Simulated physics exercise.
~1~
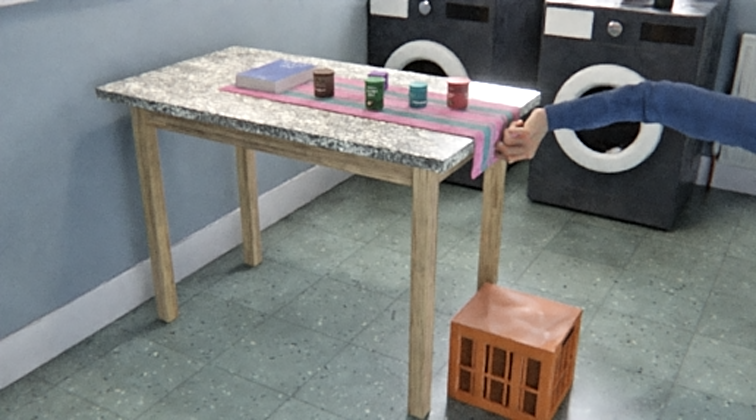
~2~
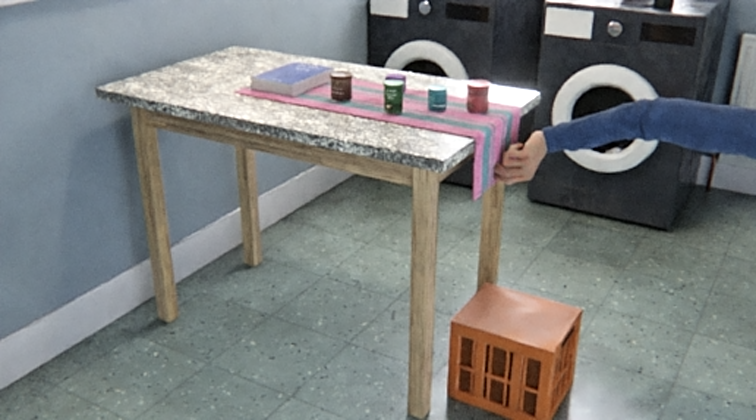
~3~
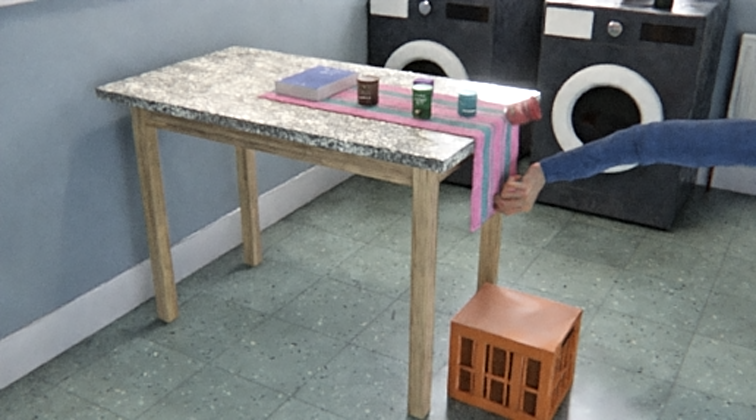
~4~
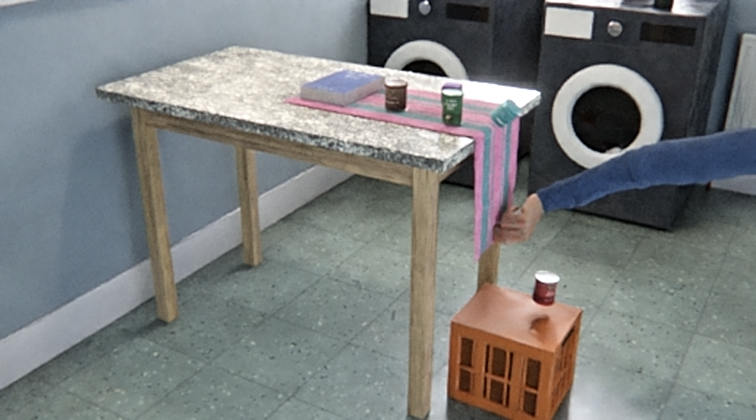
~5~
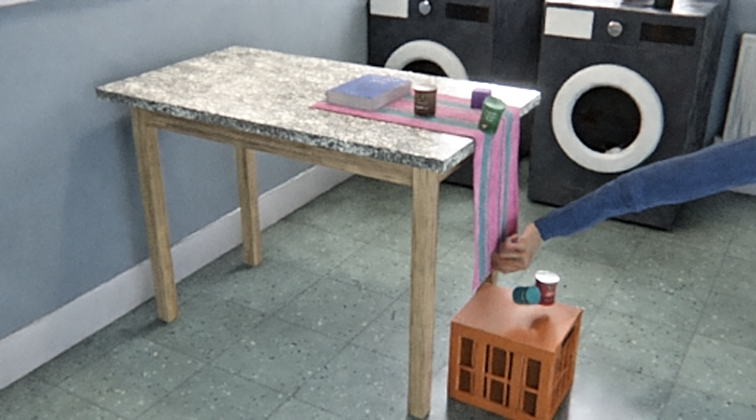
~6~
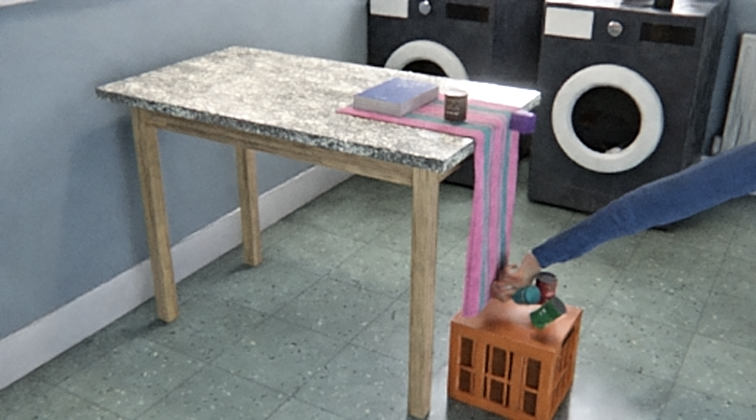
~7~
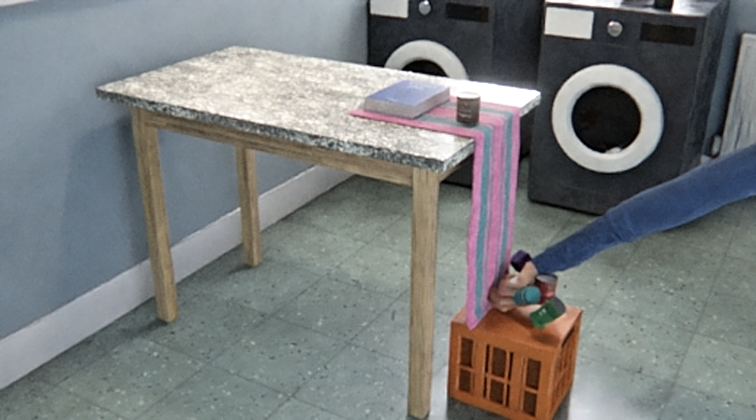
We see a hand pull a pink striped cloth over a table's right end, carrying a book and five small items along. The red can, turquoise pot, green can and purple object drop onto an orange crate in turn, while the book and brown can stay on the table.
